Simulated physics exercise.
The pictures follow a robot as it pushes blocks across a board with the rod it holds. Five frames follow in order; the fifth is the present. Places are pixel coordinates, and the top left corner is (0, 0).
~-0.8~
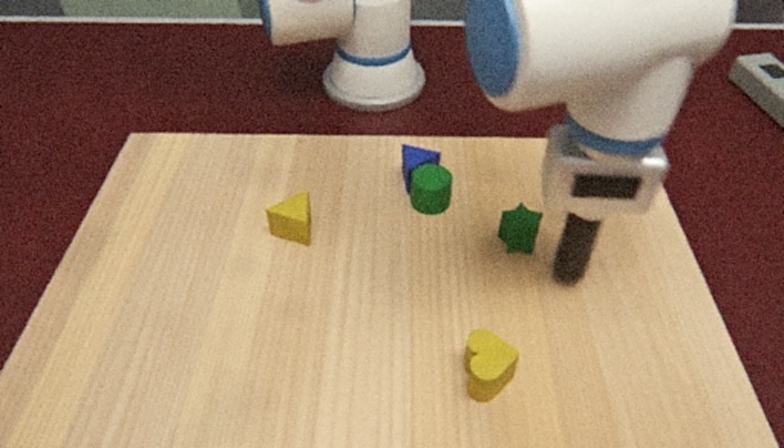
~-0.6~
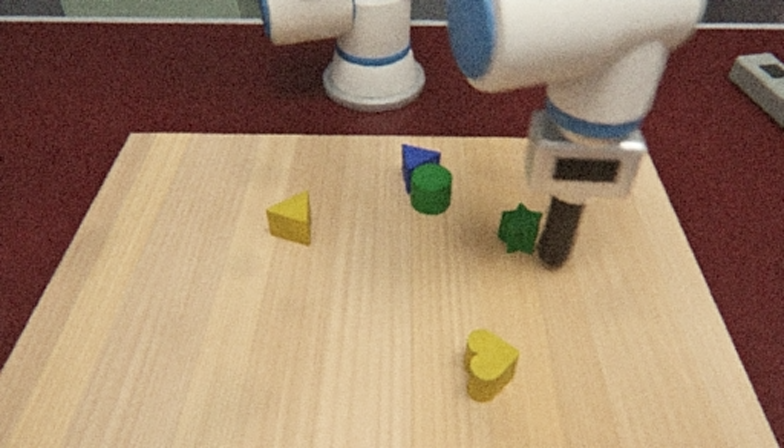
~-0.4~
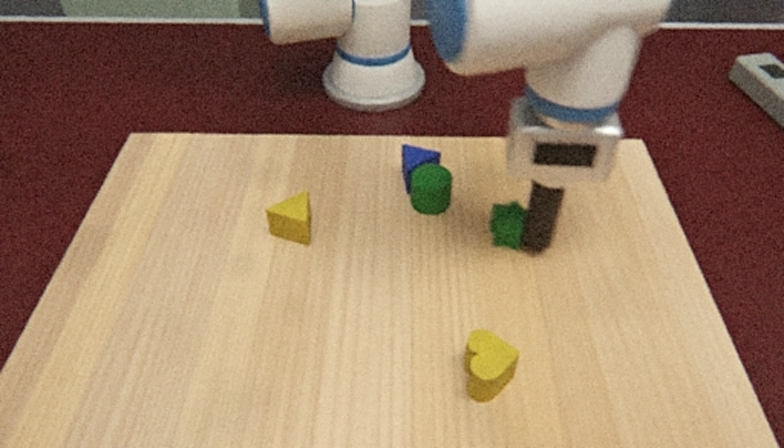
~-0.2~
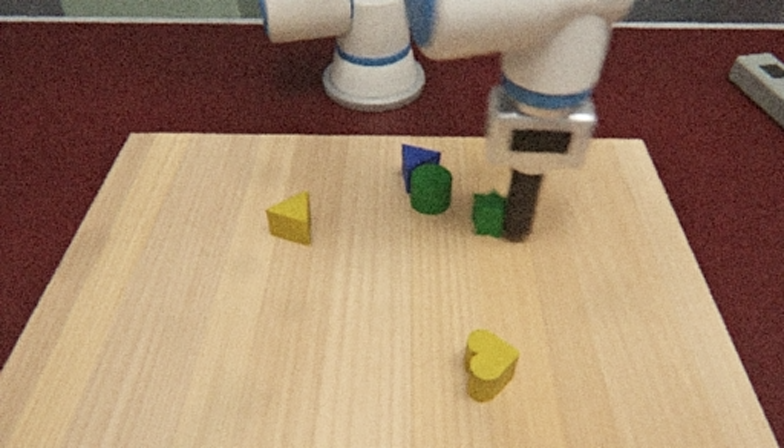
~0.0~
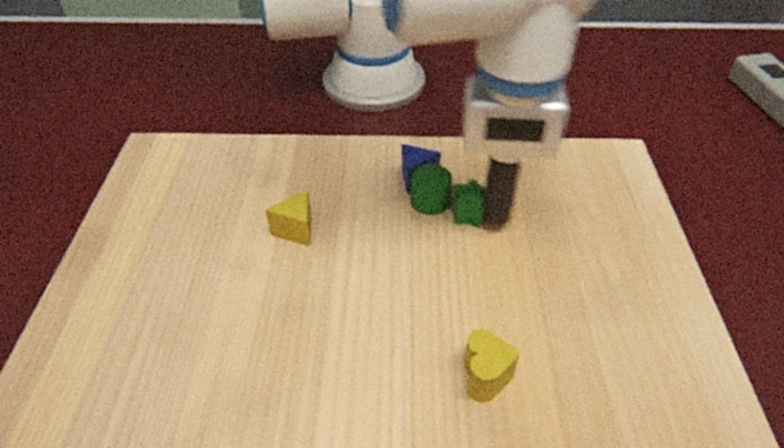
A white and blue robot arm holding a dark rod reaches over a pale wooden board on a dark red surface, seen from a fixed, raised view. A yellow triangular block sits left, a blue triangular piece and green cylinder near the top centre, a green star-shaped block to their right, and a yellow heart below. The rod moves left and slightly away, meets the star and pushes it a short way toward the cylinder, while the other blocks stay still.
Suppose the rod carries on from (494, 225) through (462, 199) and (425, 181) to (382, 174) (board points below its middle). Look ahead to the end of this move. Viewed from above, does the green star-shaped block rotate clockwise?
No
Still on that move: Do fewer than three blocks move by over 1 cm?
That would be a no.
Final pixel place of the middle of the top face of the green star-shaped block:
It will likely be found at (384, 166).
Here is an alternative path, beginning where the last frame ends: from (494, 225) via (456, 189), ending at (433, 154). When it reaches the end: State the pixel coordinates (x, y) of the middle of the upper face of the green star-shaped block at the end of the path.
The answer is (436, 173).
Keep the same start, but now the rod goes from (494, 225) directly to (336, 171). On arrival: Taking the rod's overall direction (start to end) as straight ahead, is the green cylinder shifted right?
No, that is not how it ends up.
The first path, step by step. One third of the way, rod (463, 191); blue triangular piece (409, 151), turned 35° clockwise; green cylinder (405, 172); green star-shaped block (438, 179), turned 45° anticlockwise.
Two thirds of the way, rod (425, 172); blue triangular piece (391, 145), turned 35° clockwise; green cylinder (376, 175); green star-shaped block (410, 169), turned 80° anticlockwise.
At the end, rod (382, 166); blue triangular piece (355, 134), turned 60° clockwise; green cylinder (358, 184); green star-shaped block (384, 166), turned 125° anticlockwise.
